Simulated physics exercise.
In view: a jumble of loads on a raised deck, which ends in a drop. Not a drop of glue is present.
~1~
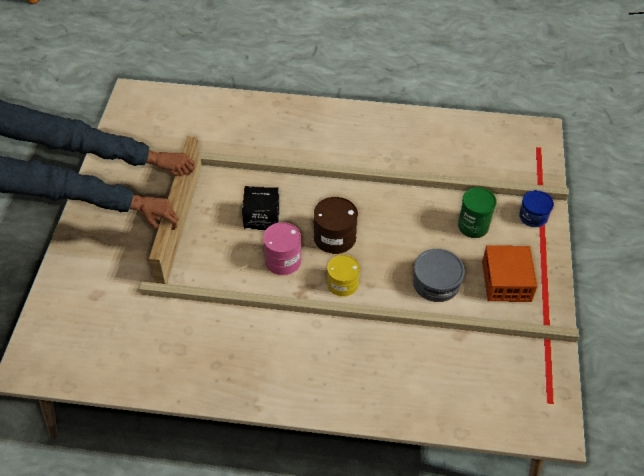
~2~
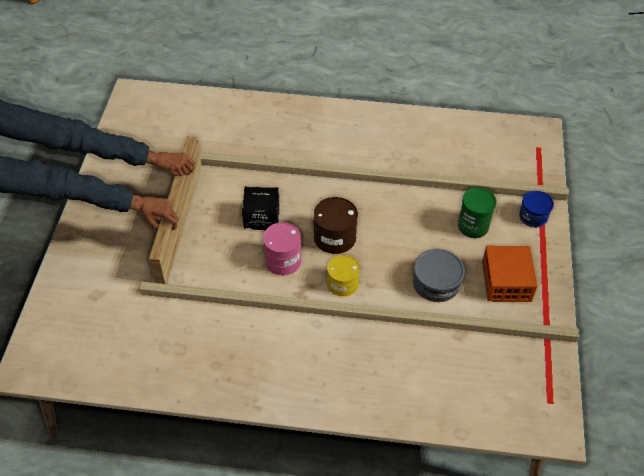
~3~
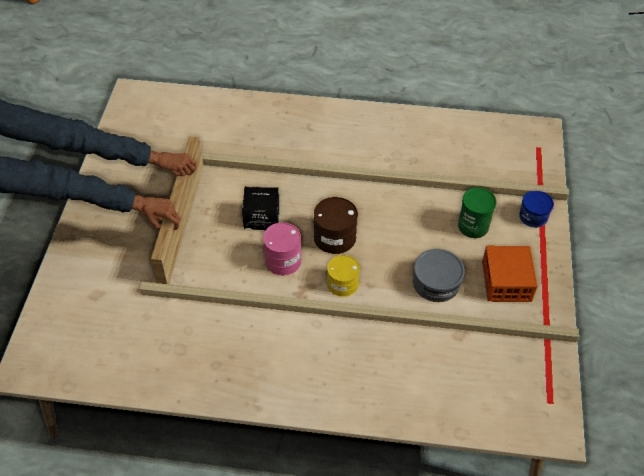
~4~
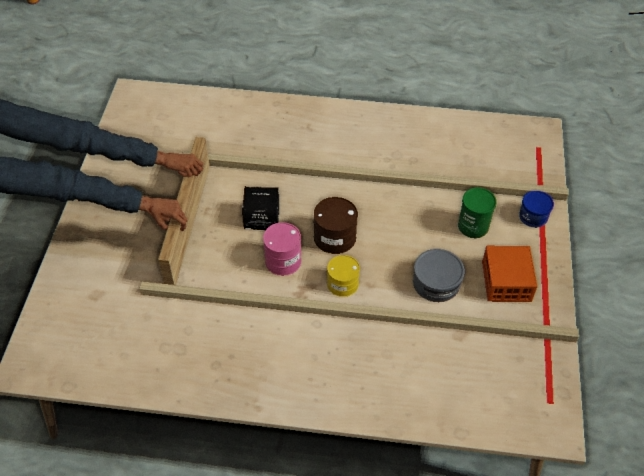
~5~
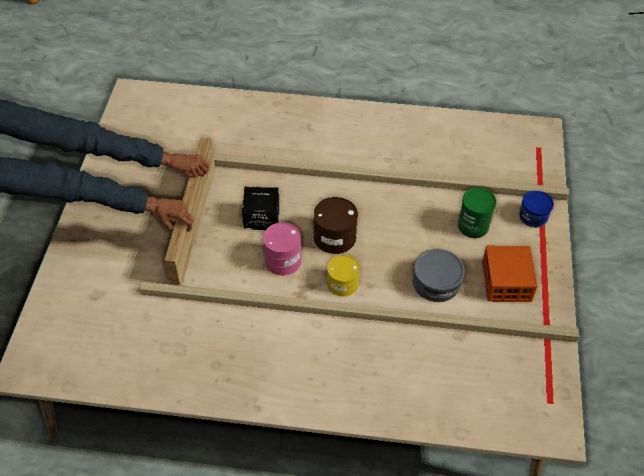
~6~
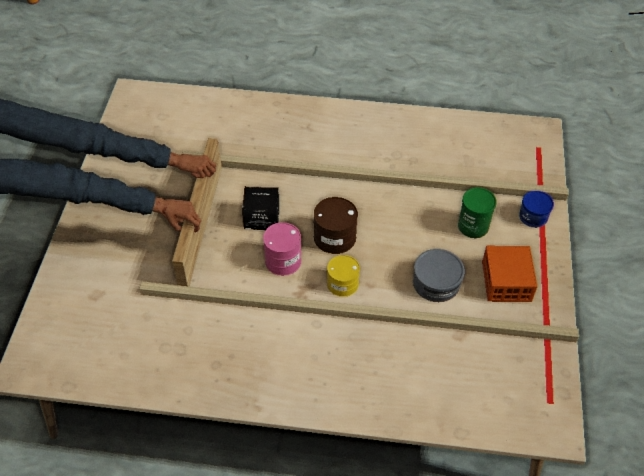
On a wooden table, two hands slowly slid a plank a short way to the right between two rails, toward a group of colourful cans and boxes that stayed still near a red line.
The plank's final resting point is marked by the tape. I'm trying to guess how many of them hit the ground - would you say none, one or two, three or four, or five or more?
I would say three or four.
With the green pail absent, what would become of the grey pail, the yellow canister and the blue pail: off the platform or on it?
Here's how it goes: The grey pail ends up down, the yellow canister is still up there, and the blue pail is still up there.
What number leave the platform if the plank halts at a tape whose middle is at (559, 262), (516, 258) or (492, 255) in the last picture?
Respectively, 8, 2 and 1.
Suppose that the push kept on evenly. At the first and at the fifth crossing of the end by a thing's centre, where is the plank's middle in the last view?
Near (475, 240) first, near (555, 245) second.
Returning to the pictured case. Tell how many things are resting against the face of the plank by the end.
Contact count: 4.
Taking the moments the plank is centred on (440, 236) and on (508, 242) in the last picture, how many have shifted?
7 at one spot and 8 at the other.
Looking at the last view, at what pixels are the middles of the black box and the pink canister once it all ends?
In the last picture, roughly (565, 243) and (568, 276).
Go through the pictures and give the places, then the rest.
Blue pail (536, 209); orange crate (509, 273); green pail (477, 213); plank (177, 209); tape (544, 261), in the first frame.
Orange crate (509, 274); plank (177, 209), in the second frame.
Green pail (477, 214); brown canister (335, 225), in the third frame.
Blue pail (536, 209); black box (261, 209), in the fourth frame.
Orange crate (509, 274); yellow canister (343, 276), in the fifth frame.
Blue pail (536, 209); orange crate (509, 274); green pail (477, 214); plank (199, 211); tape (544, 261), in the sixth frame.
Soon after, none off yet; blue pail at rest near (536, 209); orange crate at rest near (509, 274); green pail at rest near (477, 214).
At rest, the number that fall off is three or four; fallen, brown canister, grey pail, orange crate and blue pail.
